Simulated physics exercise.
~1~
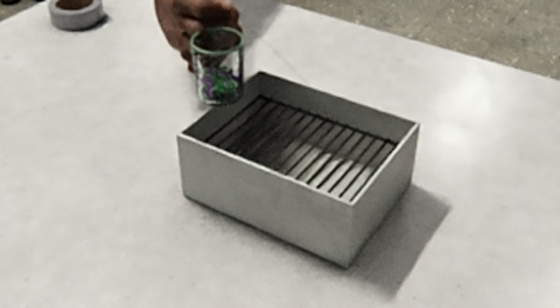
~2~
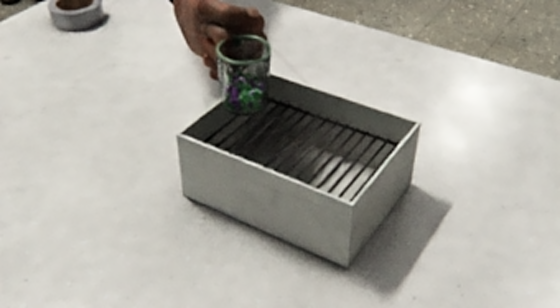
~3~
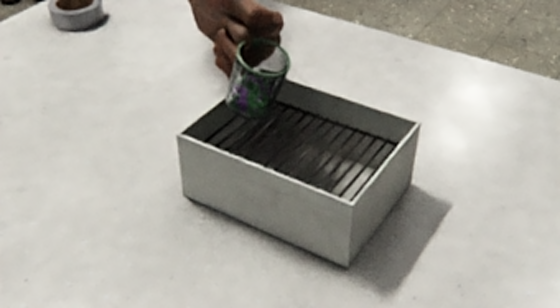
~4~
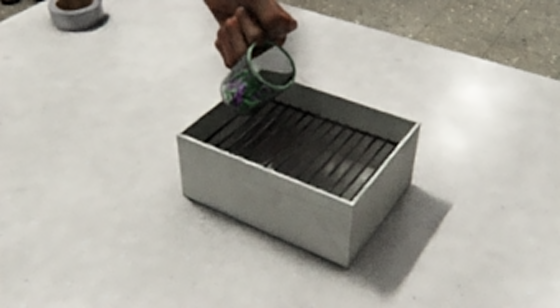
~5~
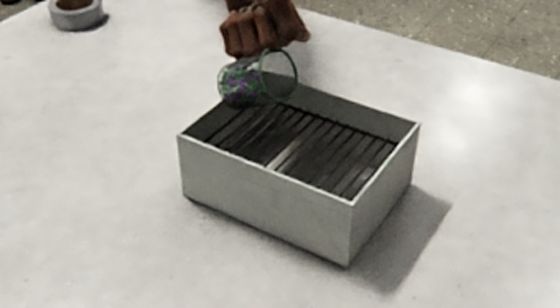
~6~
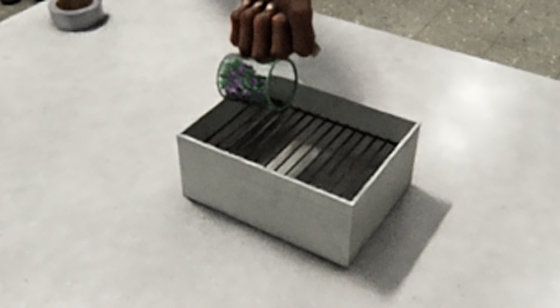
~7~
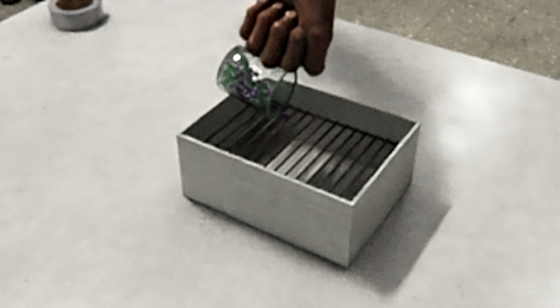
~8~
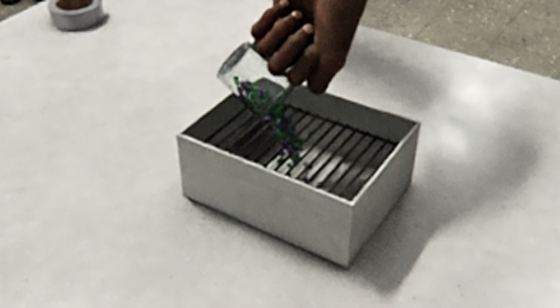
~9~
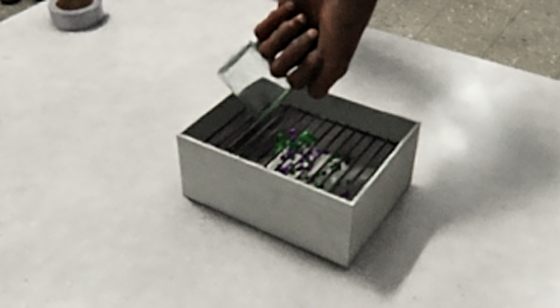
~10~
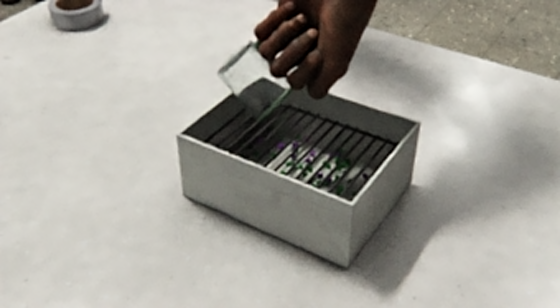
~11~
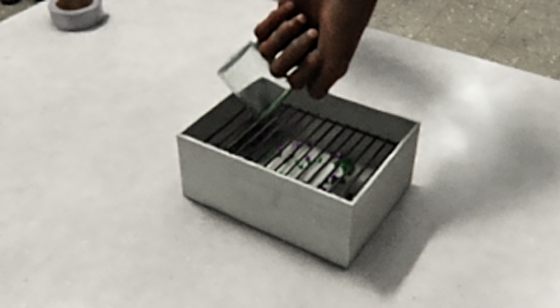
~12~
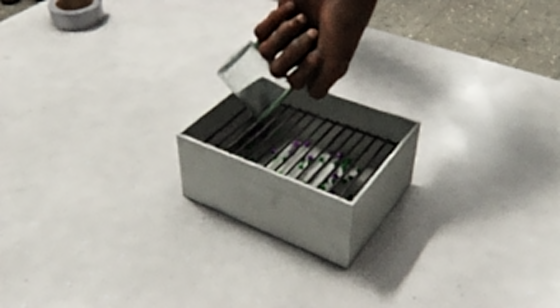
A hand tips a clear cup, and purple and green bits fall through the rack.
